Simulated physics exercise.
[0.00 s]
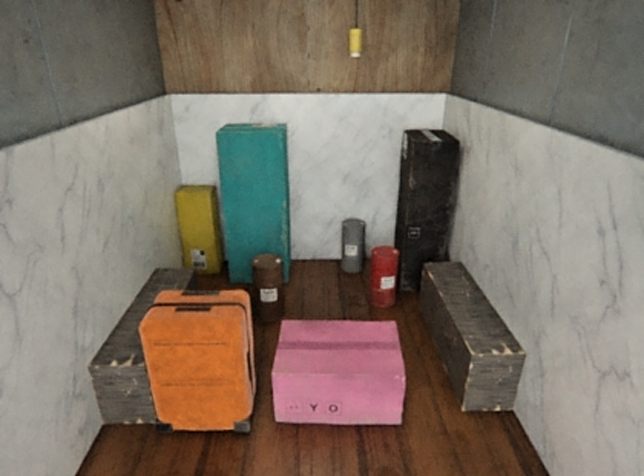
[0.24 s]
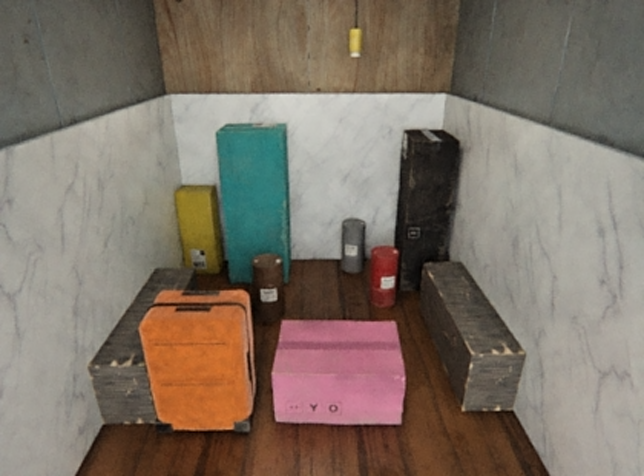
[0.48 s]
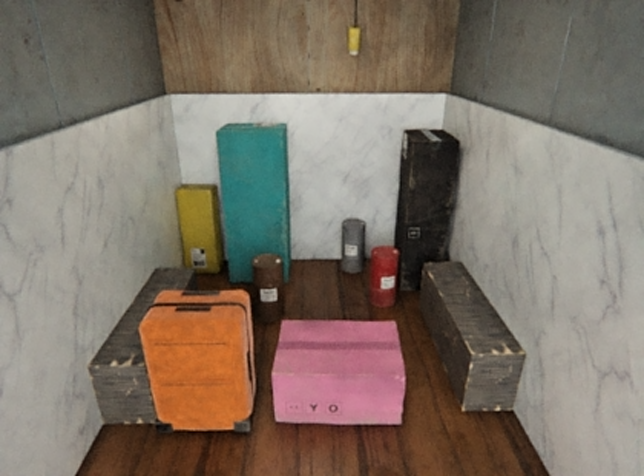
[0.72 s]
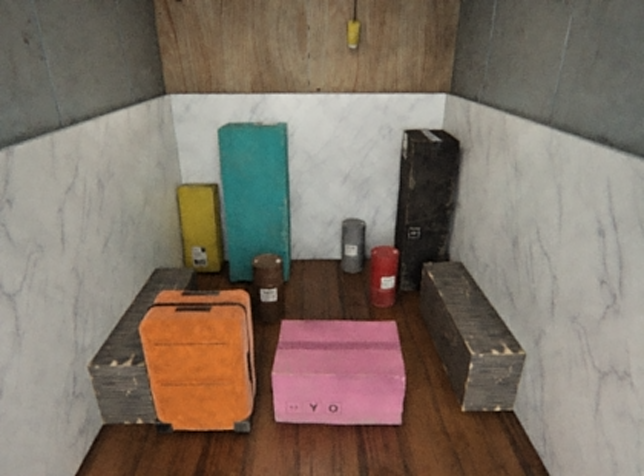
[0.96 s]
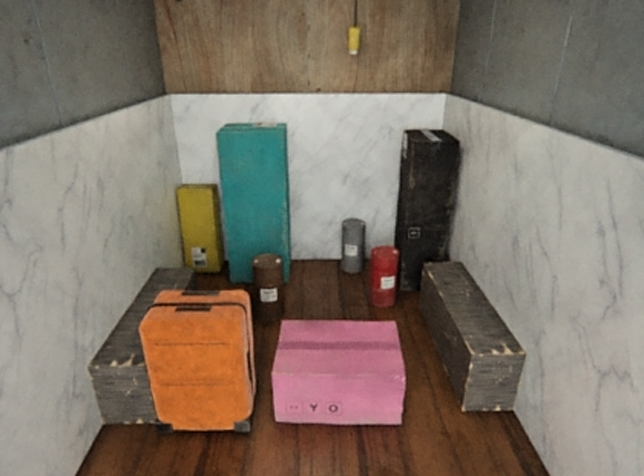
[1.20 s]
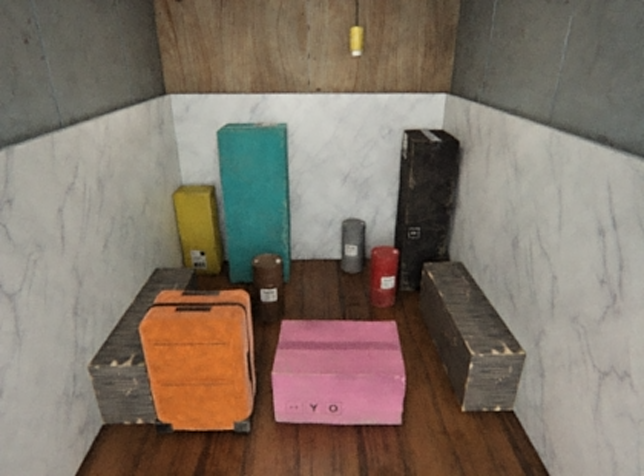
A tall turquoise box stands at the back left of a delivery van's load bay, seen from behind, facing the front wall. A yellow box and a black box flank it, with brown, grey and red canisters between, an orange case and pink box nearer, and grey wheel boxes either side. The yellow box tilts very slightly, the hanging yellow fitting sways a little, and everything else stays put.
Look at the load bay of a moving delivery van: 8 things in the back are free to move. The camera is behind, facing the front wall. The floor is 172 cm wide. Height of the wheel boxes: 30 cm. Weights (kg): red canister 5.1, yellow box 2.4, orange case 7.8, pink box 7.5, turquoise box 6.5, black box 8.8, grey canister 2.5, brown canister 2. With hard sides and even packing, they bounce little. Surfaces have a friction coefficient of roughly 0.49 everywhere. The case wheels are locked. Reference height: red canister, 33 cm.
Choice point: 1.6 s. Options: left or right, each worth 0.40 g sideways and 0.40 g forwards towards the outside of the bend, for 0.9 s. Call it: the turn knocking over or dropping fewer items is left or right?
Left.
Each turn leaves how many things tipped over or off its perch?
Tally: Left 0, right 1.
Turning left. At 2.00 s, force 0.40 g forwards, 0.40 g right; yellow box 5° off upright near (204, 228); turquoise box moved 3 cm.
After 2.30 s, force 0.32 g forwards, 0.32 g right; red canister moved 8 cm near (392, 271); yellow box moved 5 cm near (206, 228); orange case moved 10 cm.
After 3.20 s, no push; red canister moved 10 cm near (393, 271); yellow box moved 4 cm near (206, 229); orange case moved 15 cm.
In the end (5.5 s), not toppled but over 15 cm from the start, orange case; the other 7 under 15 cm from the start. In the last view, red canister near (392, 271), yellow box near (206, 229).
Turning right instead, black box tipped over or off its perch, 1 of 8 in all.
